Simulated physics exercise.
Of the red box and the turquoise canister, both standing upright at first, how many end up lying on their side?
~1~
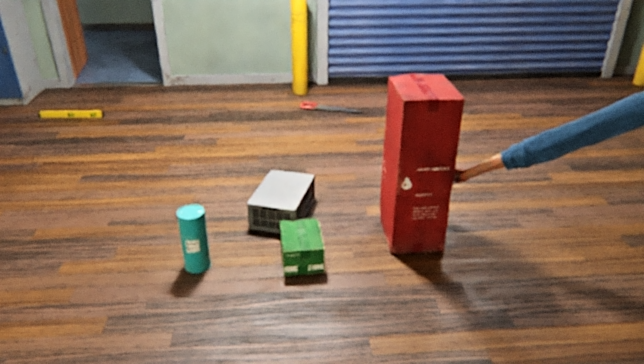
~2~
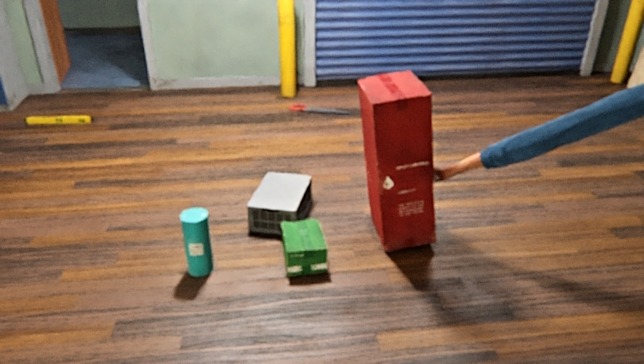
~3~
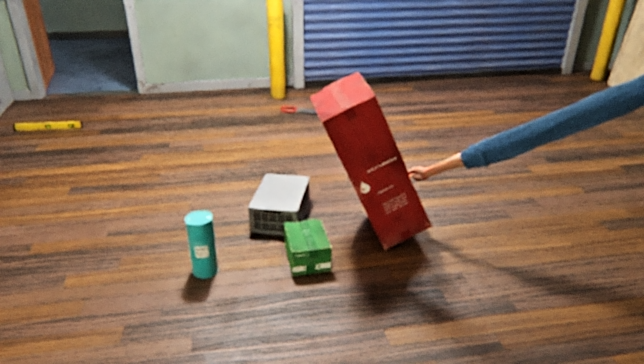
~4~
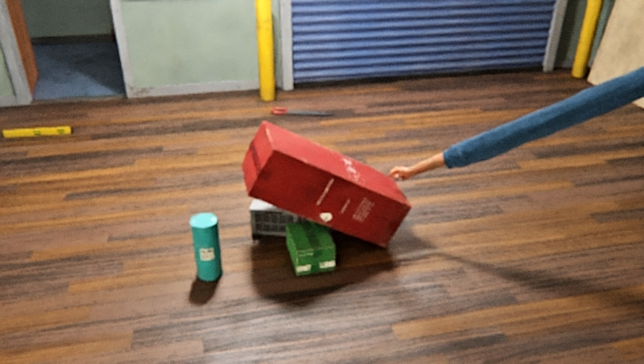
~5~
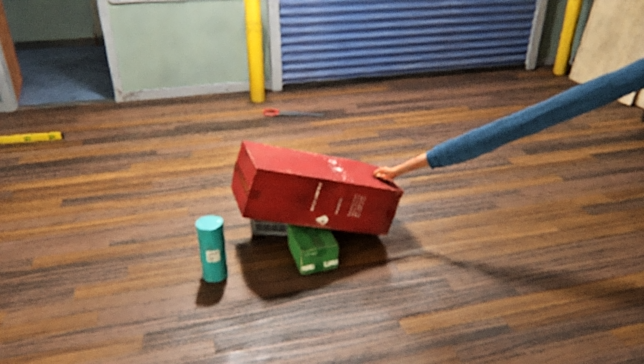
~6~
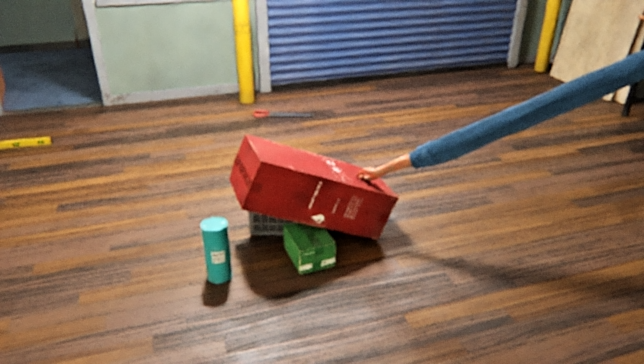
One of them does, the red box, which ends on its side while the turquoise canister stays standing.
